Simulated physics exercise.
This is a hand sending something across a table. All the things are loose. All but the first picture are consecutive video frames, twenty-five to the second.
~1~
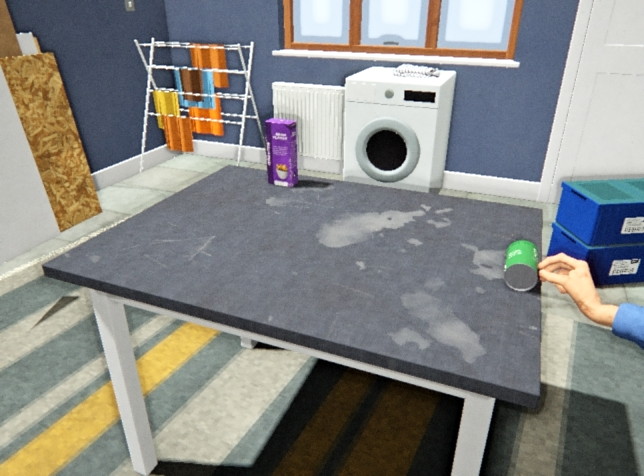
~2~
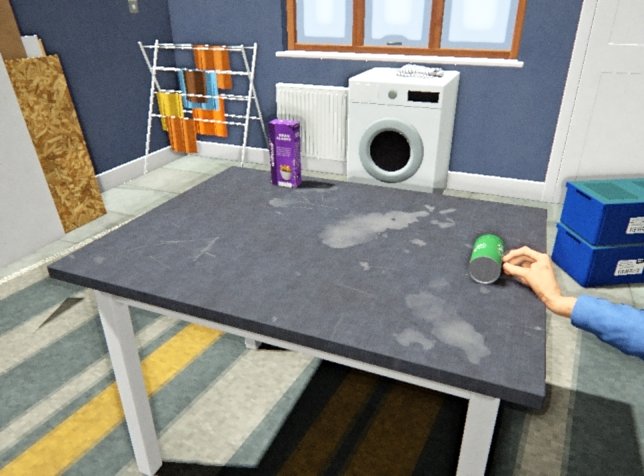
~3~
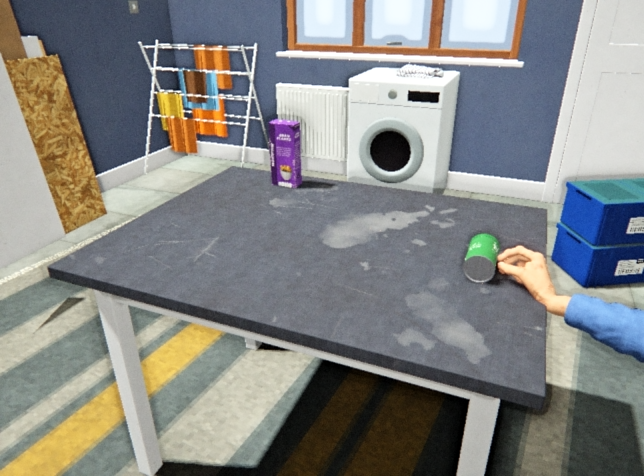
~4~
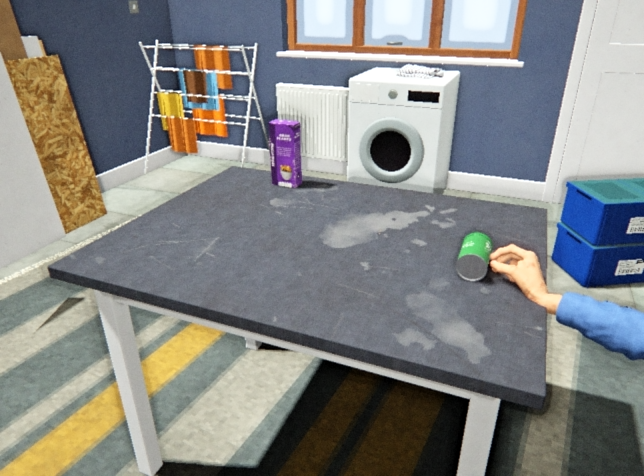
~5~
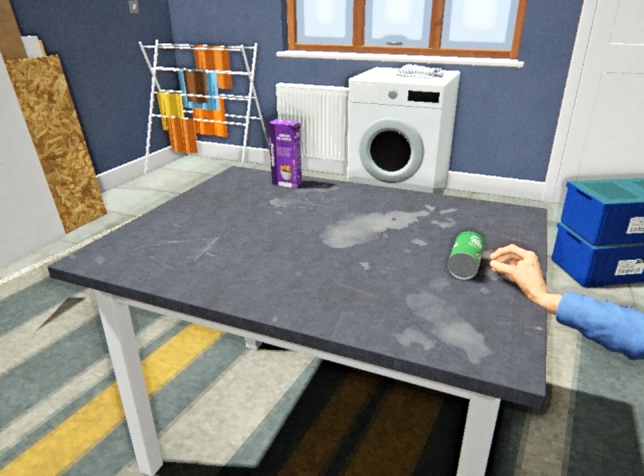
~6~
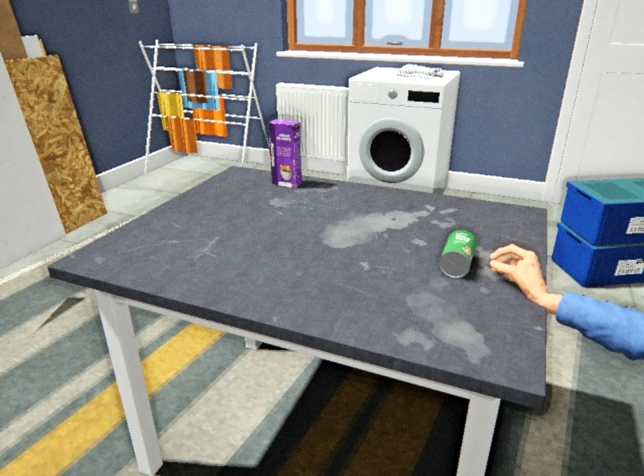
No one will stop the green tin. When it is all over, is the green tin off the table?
The green tin is still on the table.
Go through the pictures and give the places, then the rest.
Under the hand; green tin (522, 266), in the first frame.
Under the hand; green tin (487, 259), in the second frame.
Under the hand; green tin (482, 258), in the third frame.
Green tin (474, 257), in the fourth frame.
Green tin (466, 255) rolled a little, in the fifth frame.
Green tin (458, 254) rolled a little, in the sixth frame.
Then, 0.20 s after the last picture, green tin rolled well along near (422, 247).
Then, 0.60 s after the last picture, green tin rolled well along near (368, 238).
Then, 1.20 s after the last picture, green tin rolled well along near (320, 229).
At rest, moved from the start, green tin. Seen from the same camera at the end, green tin near (308, 227).
